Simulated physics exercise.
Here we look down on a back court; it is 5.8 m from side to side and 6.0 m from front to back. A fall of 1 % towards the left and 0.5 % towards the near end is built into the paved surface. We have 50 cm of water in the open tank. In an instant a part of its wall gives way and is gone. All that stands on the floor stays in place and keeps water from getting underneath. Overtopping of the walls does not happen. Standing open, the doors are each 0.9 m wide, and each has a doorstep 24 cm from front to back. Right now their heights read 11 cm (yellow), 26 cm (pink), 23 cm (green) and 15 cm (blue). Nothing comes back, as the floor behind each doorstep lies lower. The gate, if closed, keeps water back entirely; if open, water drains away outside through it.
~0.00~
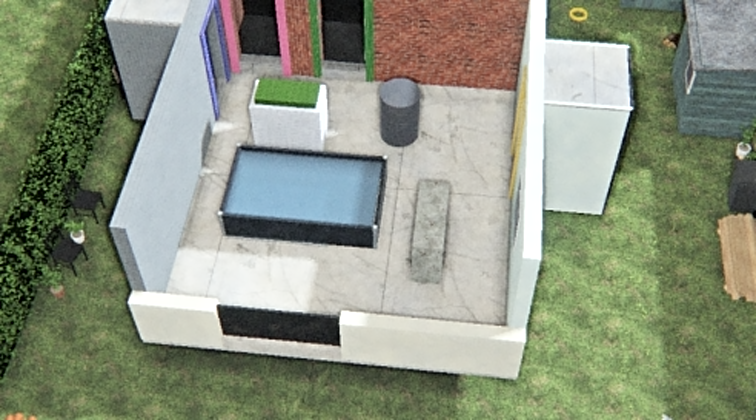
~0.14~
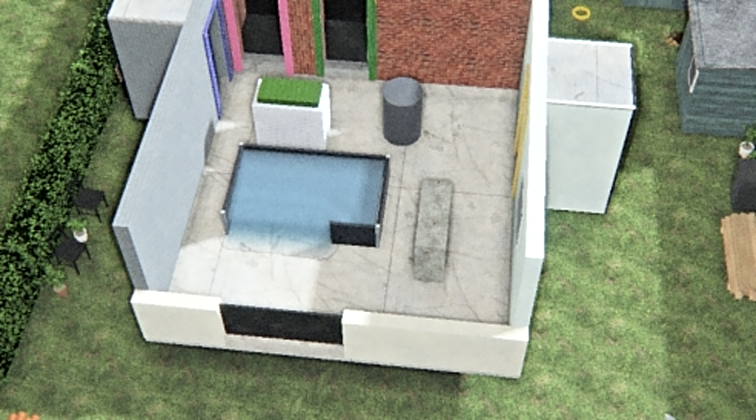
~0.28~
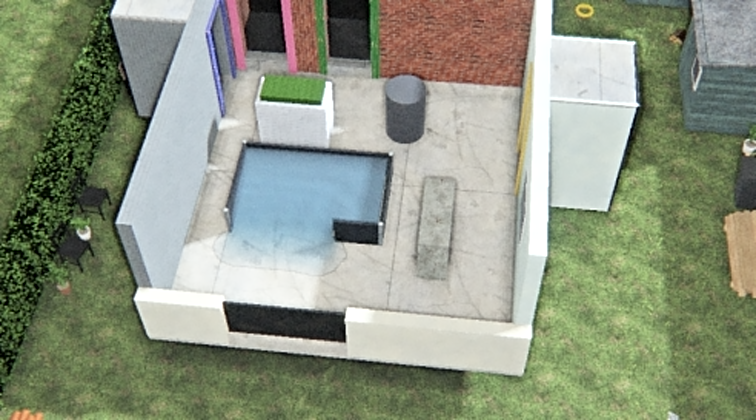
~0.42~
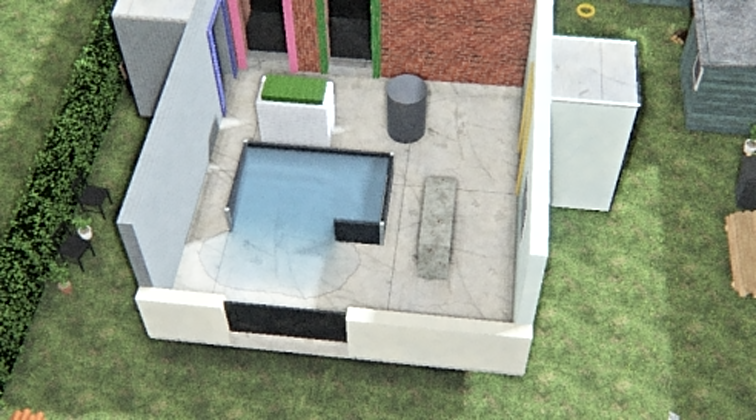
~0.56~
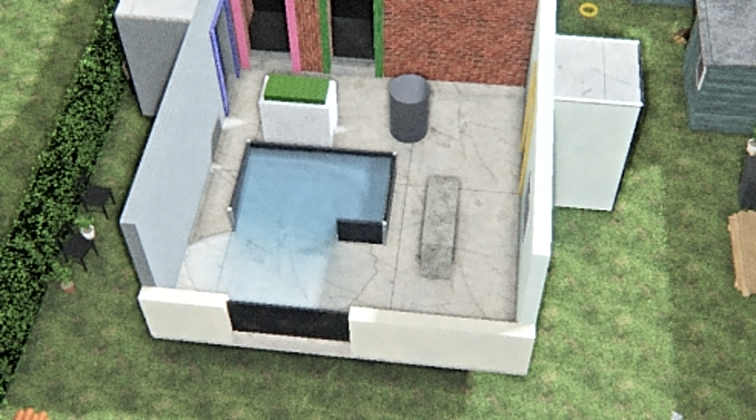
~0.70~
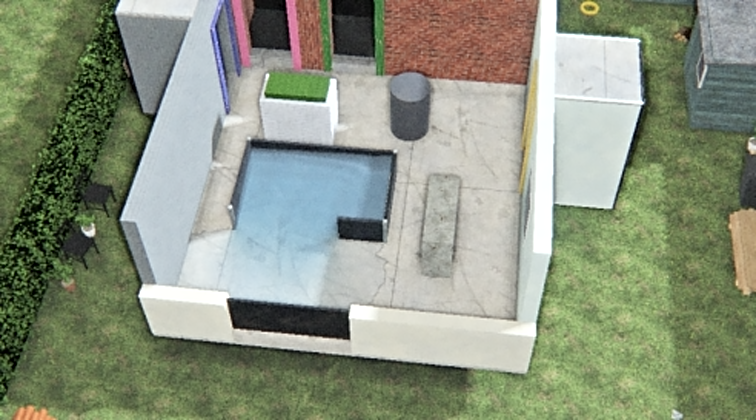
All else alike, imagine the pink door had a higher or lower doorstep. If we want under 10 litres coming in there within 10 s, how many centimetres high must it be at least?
About 17 centimetres.
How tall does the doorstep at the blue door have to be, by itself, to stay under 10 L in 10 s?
The blue one would have to be about 10.0 cm high.
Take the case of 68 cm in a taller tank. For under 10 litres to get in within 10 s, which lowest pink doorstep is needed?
Roughly 24 centimetres.
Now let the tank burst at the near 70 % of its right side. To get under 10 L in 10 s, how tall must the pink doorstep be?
Close to 7.5 cm at the least.
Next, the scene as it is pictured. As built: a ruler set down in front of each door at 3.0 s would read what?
Lab note, depth in cm: Yellow 0; pink 0; green 0; blue 0.
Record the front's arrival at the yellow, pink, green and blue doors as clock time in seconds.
Yellow at 4.0 seconds, pink at 3.8 seconds, green at 5.0 seconds, blue at 3.4 seconds.
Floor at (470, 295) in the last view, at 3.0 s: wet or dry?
At that moment it's submerged.
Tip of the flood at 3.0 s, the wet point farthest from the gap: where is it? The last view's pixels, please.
Around (513, 348).
After 1.4 s water covers 20 % of the floor, deepest (39 cm) near (255, 313); it has not reached the pink door.
After 3.0 s water covers 40 % of the floor, deepest (30 cm) near (169, 314); it has not reached the pink door.
After 10.0 s water covers 100 % of the floor, deepest (12 cm) near (224, 125); 6 cm at the pink door, 0 litres in over its 26 cm doorstep.
At the pink door as built, the water arrived by 3.9 s and peaked near 20 cm at 4.4 s.
Run again over the same 10 s with other heights there, 16 litres in over 15 cm, 2 litres over 20.5 cm. The limit of 10 litres is kept from about 17 cm up.
